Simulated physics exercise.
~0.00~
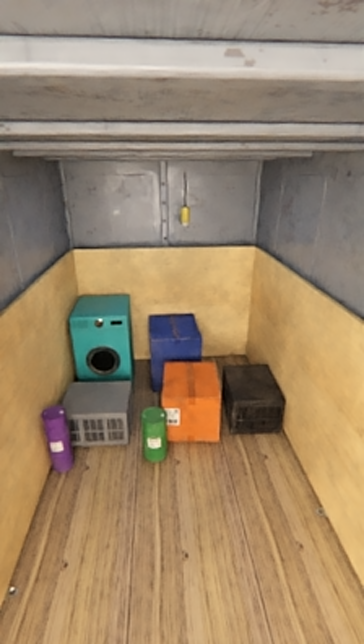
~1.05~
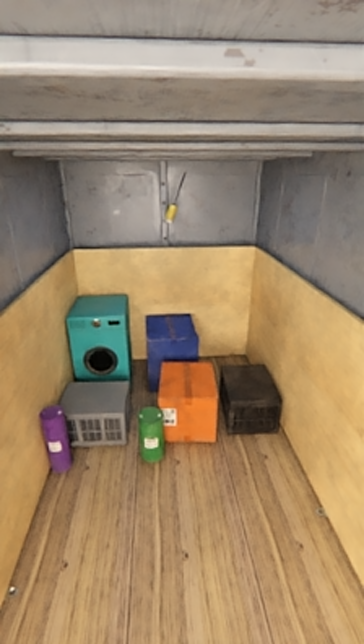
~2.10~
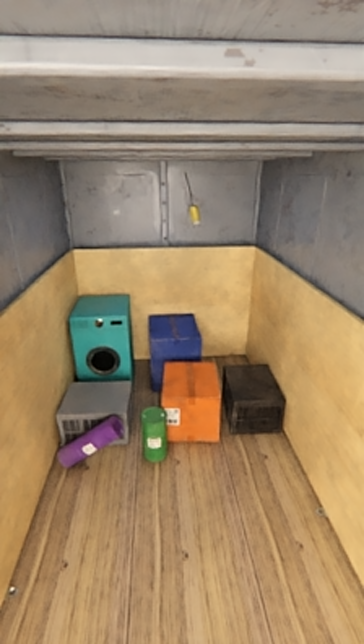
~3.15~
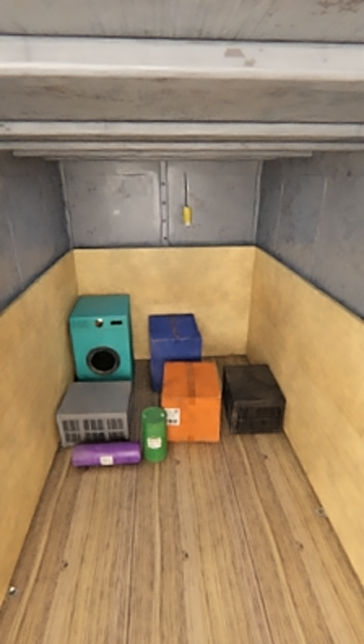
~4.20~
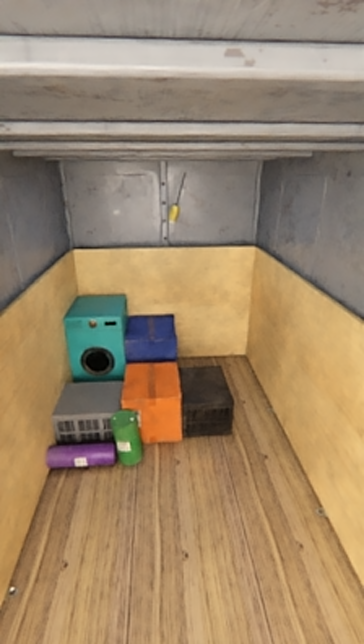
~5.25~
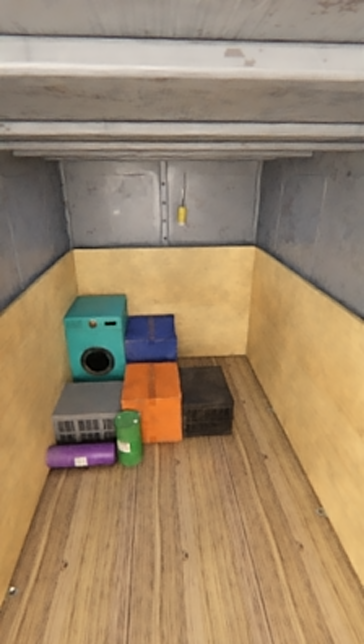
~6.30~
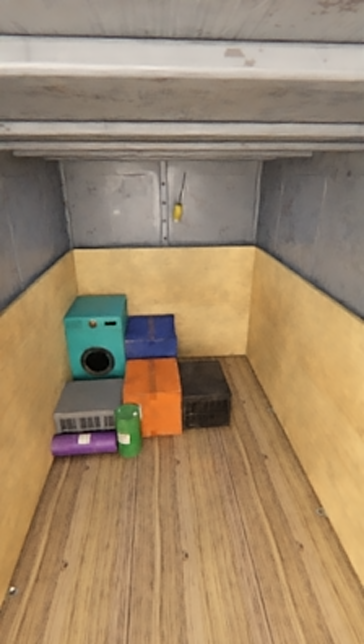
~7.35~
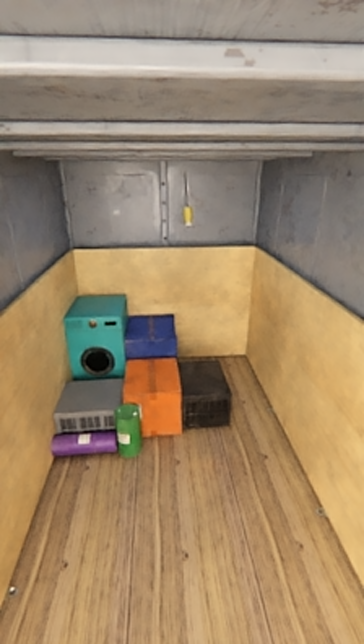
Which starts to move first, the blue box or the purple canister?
The purple canister moves first, tipping over while the blue box is still in place. The blue box only shifts to the left afterwards.
